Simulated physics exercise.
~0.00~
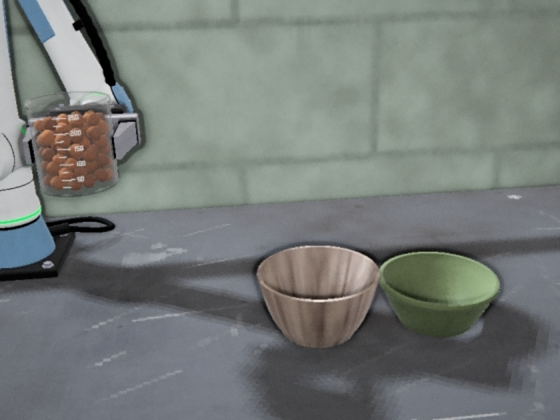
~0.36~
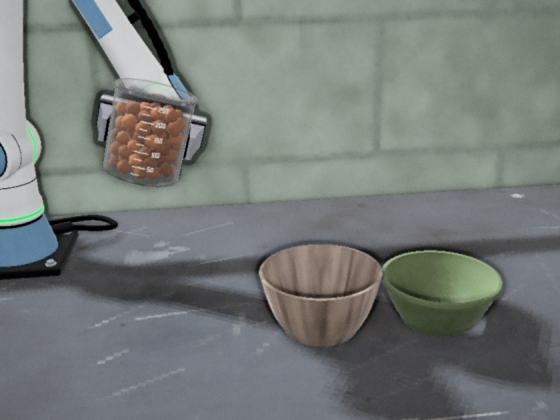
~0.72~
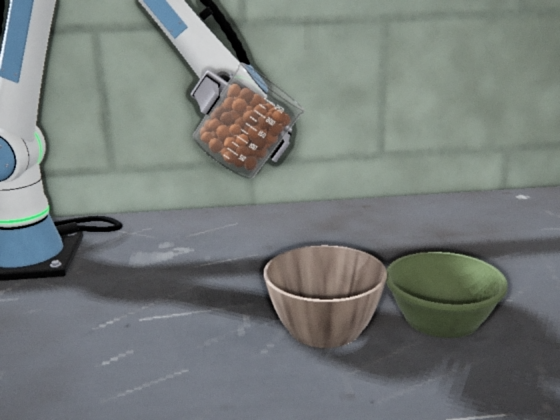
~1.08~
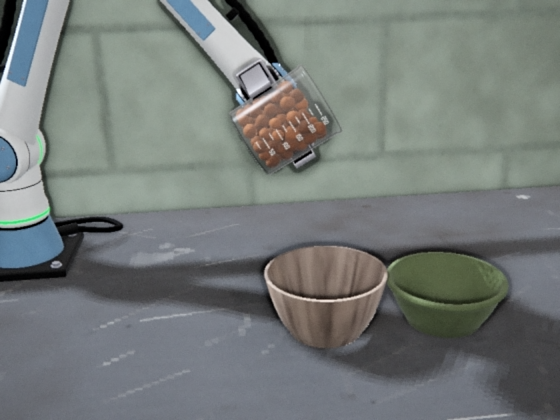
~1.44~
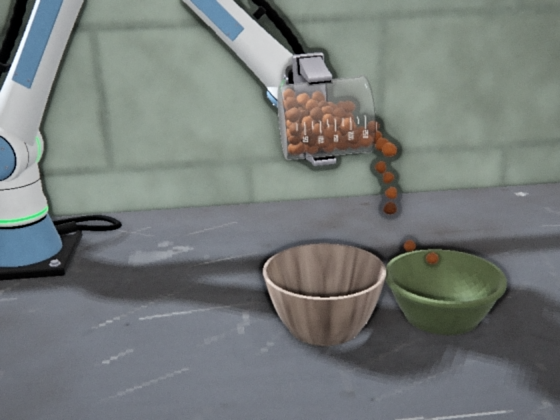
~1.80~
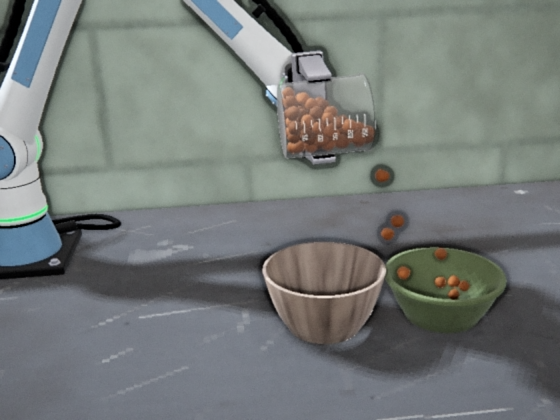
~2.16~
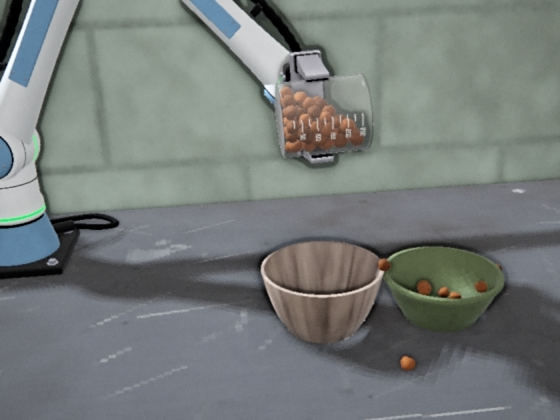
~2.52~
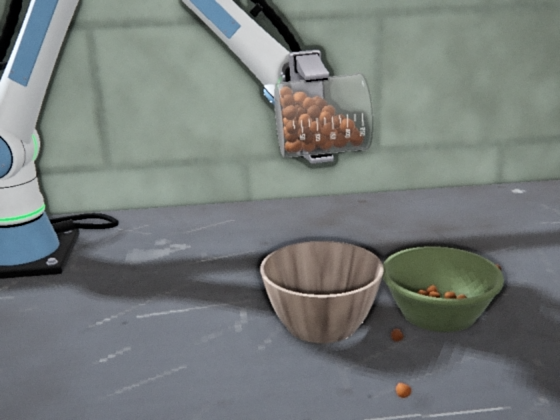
A white and blue robot arm holds a clear cup full of brown hazelnuts at the upper left, seen from the front and slightly above a grey, scratched tabletop before a pale green block wall. On the table stand a brown wood-grained bowl and, to its right, a green bowl. The arm carries the cup rightward, tipping it until it lies on its side above the bowls. Several nuts tumble out toward the green bowl. Most of these land inside, but a few end up on the table in front, while the tilted cup stays still, holding most of its load.
